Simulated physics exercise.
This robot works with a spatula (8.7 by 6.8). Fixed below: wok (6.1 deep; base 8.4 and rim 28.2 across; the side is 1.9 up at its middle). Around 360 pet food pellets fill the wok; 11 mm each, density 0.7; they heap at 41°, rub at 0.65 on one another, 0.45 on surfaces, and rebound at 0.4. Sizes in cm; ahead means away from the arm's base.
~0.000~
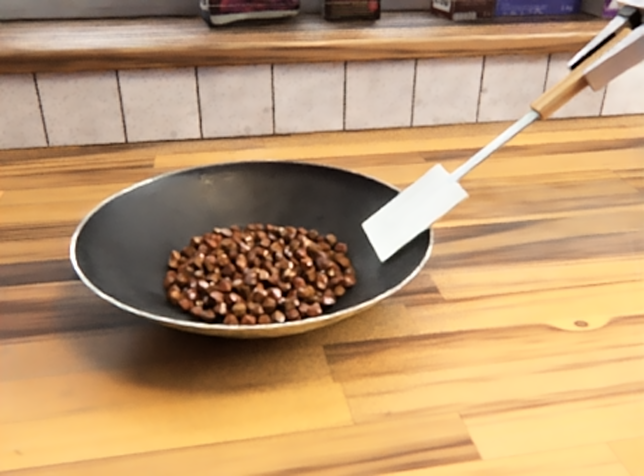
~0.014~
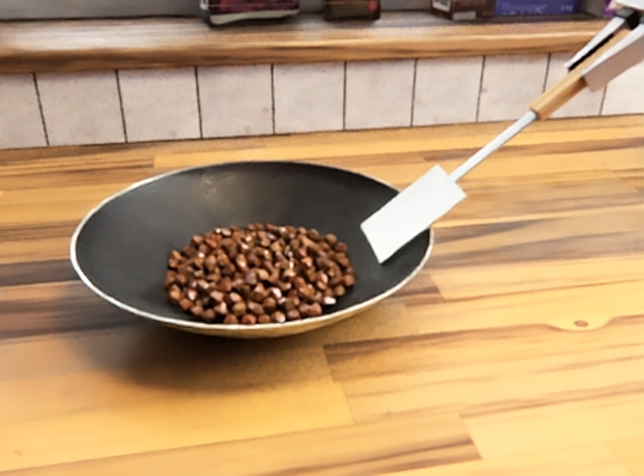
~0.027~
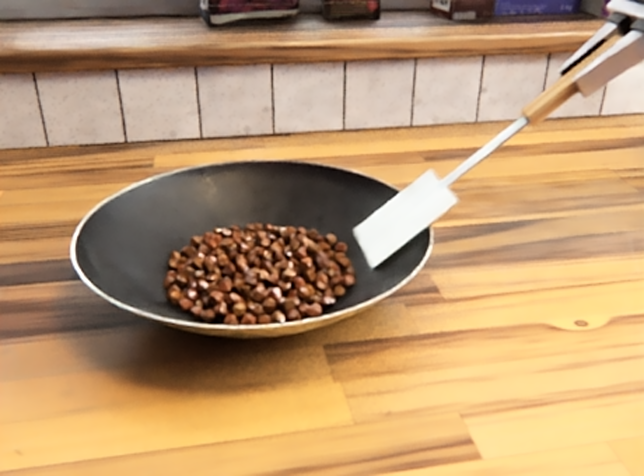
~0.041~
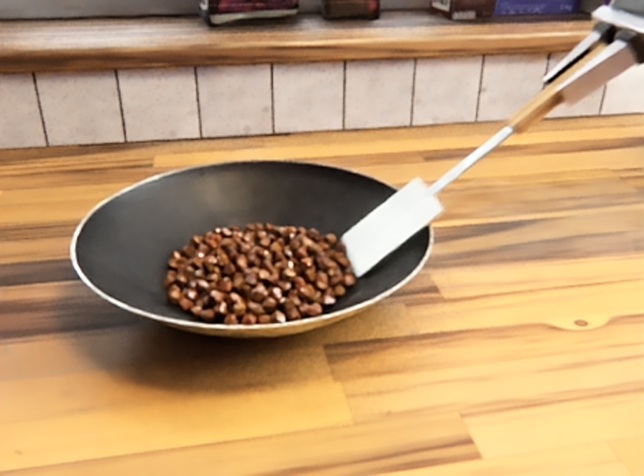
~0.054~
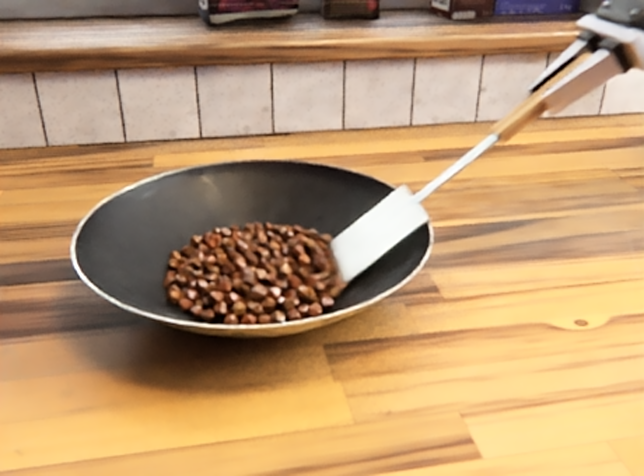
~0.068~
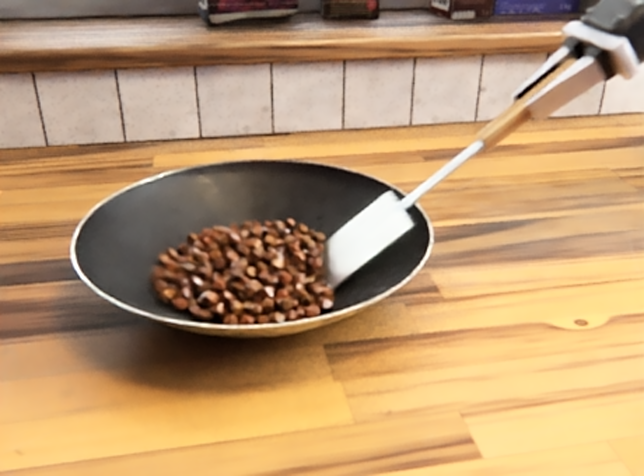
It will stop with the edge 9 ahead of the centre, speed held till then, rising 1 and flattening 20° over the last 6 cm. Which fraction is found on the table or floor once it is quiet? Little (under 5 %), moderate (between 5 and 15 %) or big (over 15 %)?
Answer: Big; over 15 % of the pet food pellets finish on the table or floor.
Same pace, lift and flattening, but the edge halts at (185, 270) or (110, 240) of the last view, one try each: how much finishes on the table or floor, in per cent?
About 5 and 45 per cent.
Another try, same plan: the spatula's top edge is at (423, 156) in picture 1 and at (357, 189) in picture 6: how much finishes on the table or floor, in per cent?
About 40 per cent.
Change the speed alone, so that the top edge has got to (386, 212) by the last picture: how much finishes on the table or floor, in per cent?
About 35 per cent.
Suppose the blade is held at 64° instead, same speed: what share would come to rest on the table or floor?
Then about 30 per cent.
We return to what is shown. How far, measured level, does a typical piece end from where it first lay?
About 7 cm.
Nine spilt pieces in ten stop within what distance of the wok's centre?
Roughly 30 cm.
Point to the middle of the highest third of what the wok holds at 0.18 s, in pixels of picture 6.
At about (142, 257).
By 0.12 s, sloping 39°, highest piece 6 above the table; 358 in the wok.
By 0.18 s, sloping 33°, highest piece 8 above the table; 357 in the wok, 1 on the blade or in flight.
By 0.41 s, sloping 19°, highest piece 7 above the table; 266 in the wok, 83 on the table or floor, 9 on the blade or in flight.
By 1.46 s, sloping 19°, highest piece 7 above the table; 266 in the wok, 92 on the table or floor.
Final count, 266 in the wok, 92 on the table or floor. That is 26 % on the table or floor.
